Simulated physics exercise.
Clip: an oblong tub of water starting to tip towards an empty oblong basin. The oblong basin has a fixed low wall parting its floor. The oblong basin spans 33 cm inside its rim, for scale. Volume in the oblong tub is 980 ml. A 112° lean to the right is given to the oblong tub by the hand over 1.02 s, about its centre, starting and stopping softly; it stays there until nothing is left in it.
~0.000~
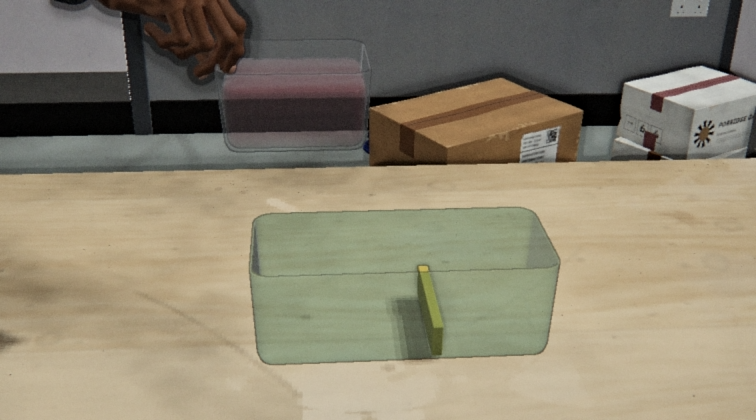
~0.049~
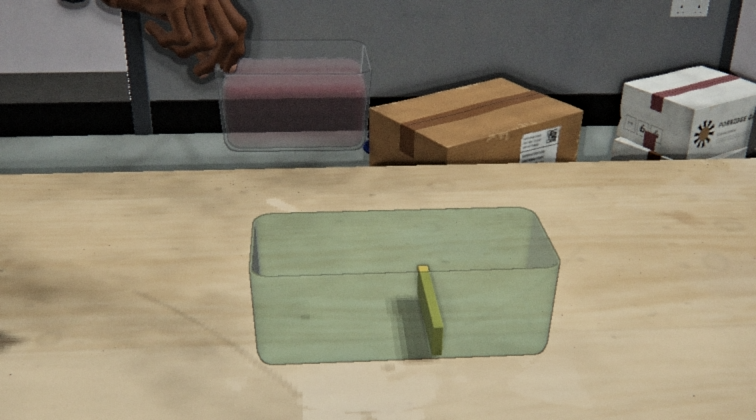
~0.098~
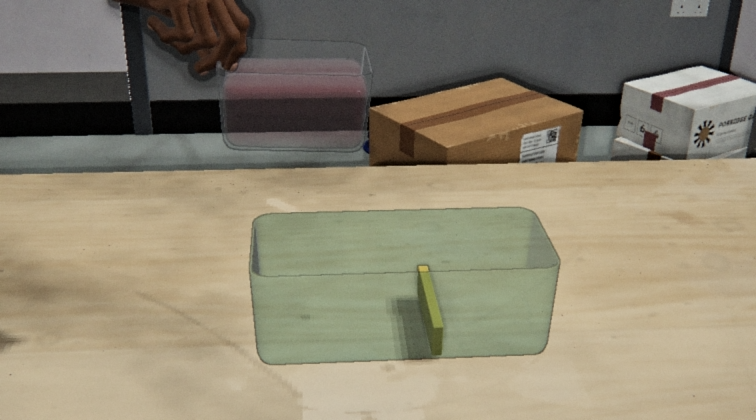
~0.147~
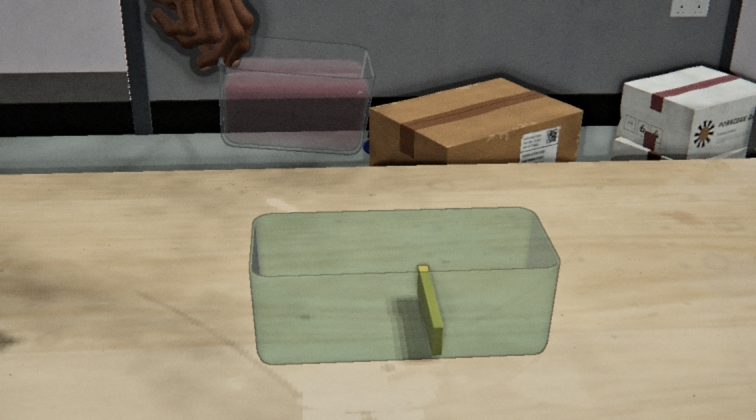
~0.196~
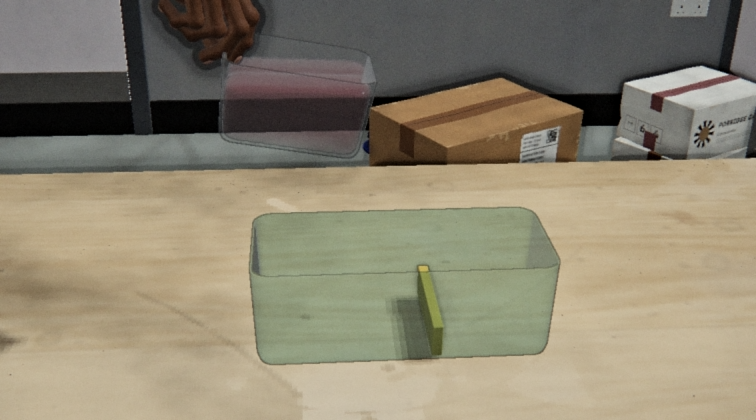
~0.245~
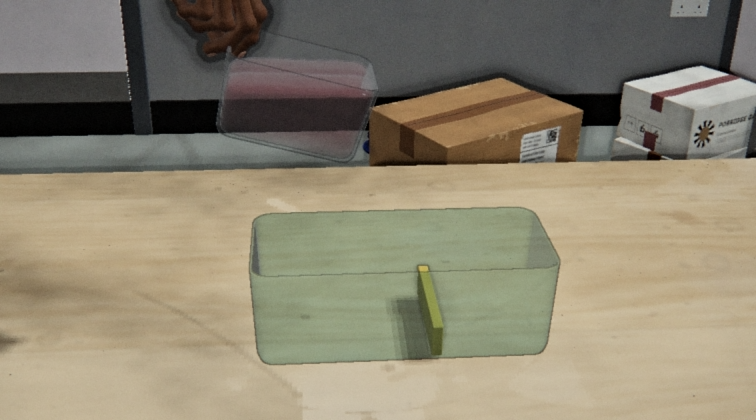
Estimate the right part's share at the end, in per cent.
Roughly 48 per cent is in the right part.
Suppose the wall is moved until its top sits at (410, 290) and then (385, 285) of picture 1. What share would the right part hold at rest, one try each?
The first gives near 60 per cent and the second near 75 per cent.
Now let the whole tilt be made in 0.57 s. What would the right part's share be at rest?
That would give about 30 percent.
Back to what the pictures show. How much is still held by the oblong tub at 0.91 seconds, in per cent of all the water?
About 6 % is still there.
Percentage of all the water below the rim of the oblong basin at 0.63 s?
About 14%.
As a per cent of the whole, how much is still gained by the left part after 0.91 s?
I'd say near 18 percent.
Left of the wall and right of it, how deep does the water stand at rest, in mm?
Final reading - left some 18 mm, right some 28 mm.
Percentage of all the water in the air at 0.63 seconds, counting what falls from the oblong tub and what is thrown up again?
About 42 per cent.
After 0.63 s the tilt is 76° and 44 per cent is still to pour, 2 is left of the wall and 12 right of it.
After 0.91 s the tilt is 109° and 6 per cent is still to pour, 29 is left of the wall and 52 right of it.
After 1.20 s the tilt is 112° and 0 per cent is still to pour, 45 is left of the wall and 49 right of it.
After 1.52 s the tilt is 112° and 0 per cent is still to pour, 47 is left of the wall and 48 right of it.
In the end 47 per cent lies left of the wall, 48 right of it and 6 outside.
